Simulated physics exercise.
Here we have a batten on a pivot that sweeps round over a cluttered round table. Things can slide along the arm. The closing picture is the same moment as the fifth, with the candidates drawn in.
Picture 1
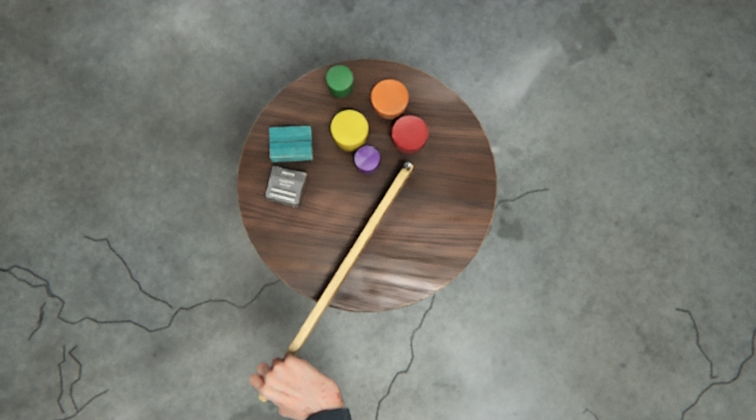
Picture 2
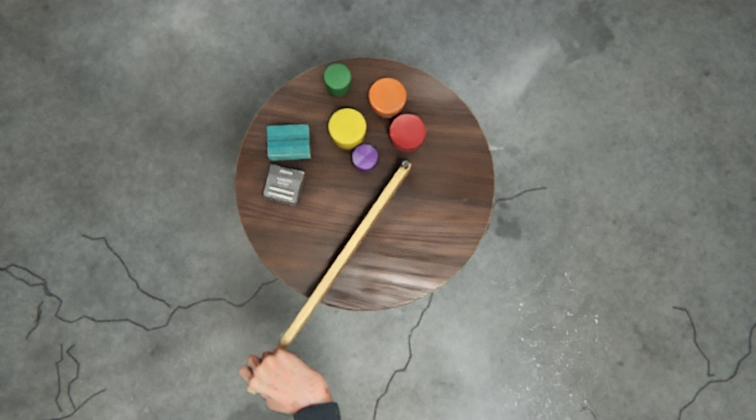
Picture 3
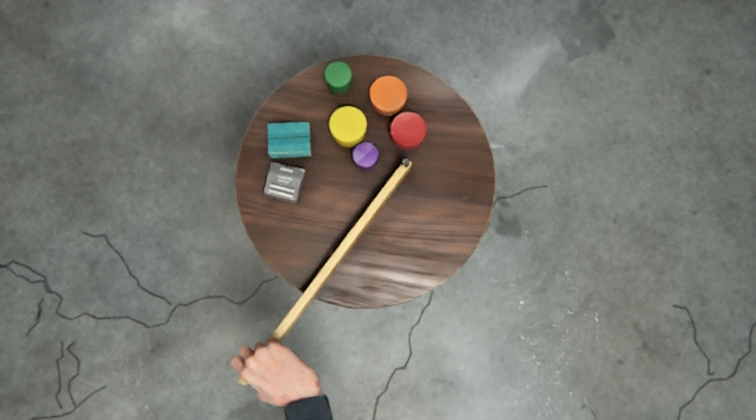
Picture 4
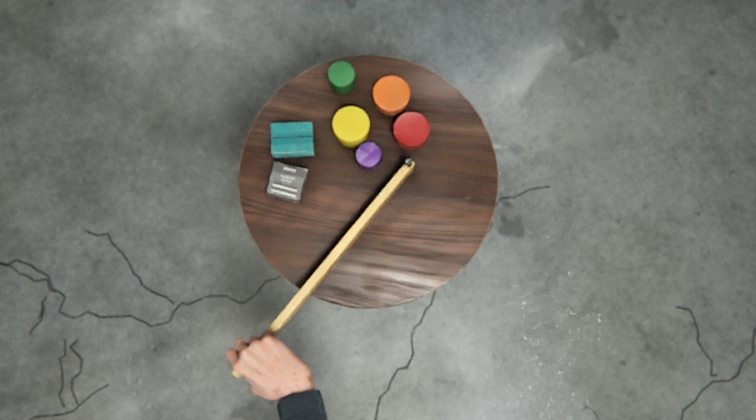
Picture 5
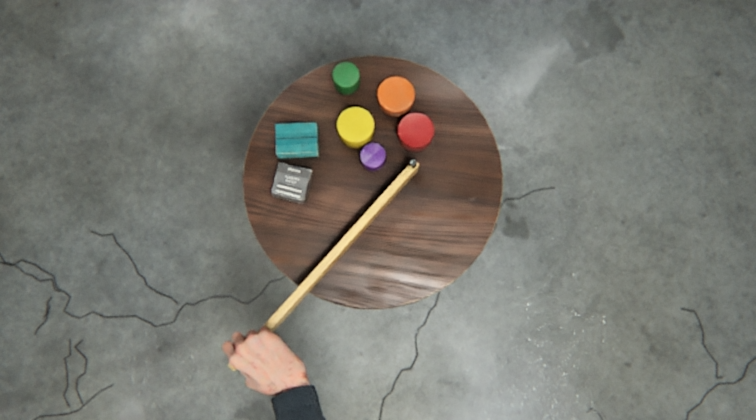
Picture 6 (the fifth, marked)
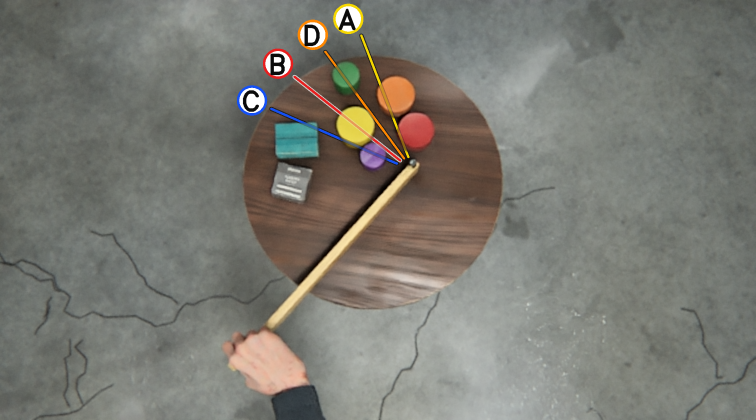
On a cracked grey concrete floor, seen from directly above, stands a round dark wooden table. Green, orange, yellow, red and purple round containers cluster near its top, with a turquoise box and a grey box at the left and a pale wooden arm reaching in from below. A hand swings the arm's lower end slightly left and upward, its tip barely shifting, while the objects keep their arrangement and the view drifts very slightly.
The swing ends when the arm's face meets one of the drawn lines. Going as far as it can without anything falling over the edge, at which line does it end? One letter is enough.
Line C.
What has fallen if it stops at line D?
The turquoise box goes over.
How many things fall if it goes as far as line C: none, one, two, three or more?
In all, none.
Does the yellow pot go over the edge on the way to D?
By then, no.
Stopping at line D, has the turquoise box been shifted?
Yes.
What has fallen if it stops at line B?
The turquoise box.
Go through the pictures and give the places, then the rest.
In the first picture, purple tin (367, 160); grey box (287, 187); yellow pot (350, 131).
In the second picture, arm (352, 243); turquoise box (289, 143).
In the third picture, arm (350, 239); red tub (408, 131).
In the fourth picture, arm (349, 237); purple tin (369, 157).
In the fifth picture, arm (351, 235); yellow pot (356, 128); turquoise box (297, 141); orange tub (396, 97).
On the marked copy, A at (385, 95); B at (347, 118); C at (334, 136); D at (364, 104).
Taking C. A third of the way, arm (326, 200); green tin (347, 79); orange tub (396, 97).
Two thirds of the way, arm (320, 158); turquoise box (297, 111); grey box (287, 141).
When it is over, arm (328, 130); turquoise box (318, 77); green tin (354, 76); nothing has fallen.
As for the rest, A drops the green tin, grey box and turquoise box; B drops the turquoise box; D drops the turquoise box.
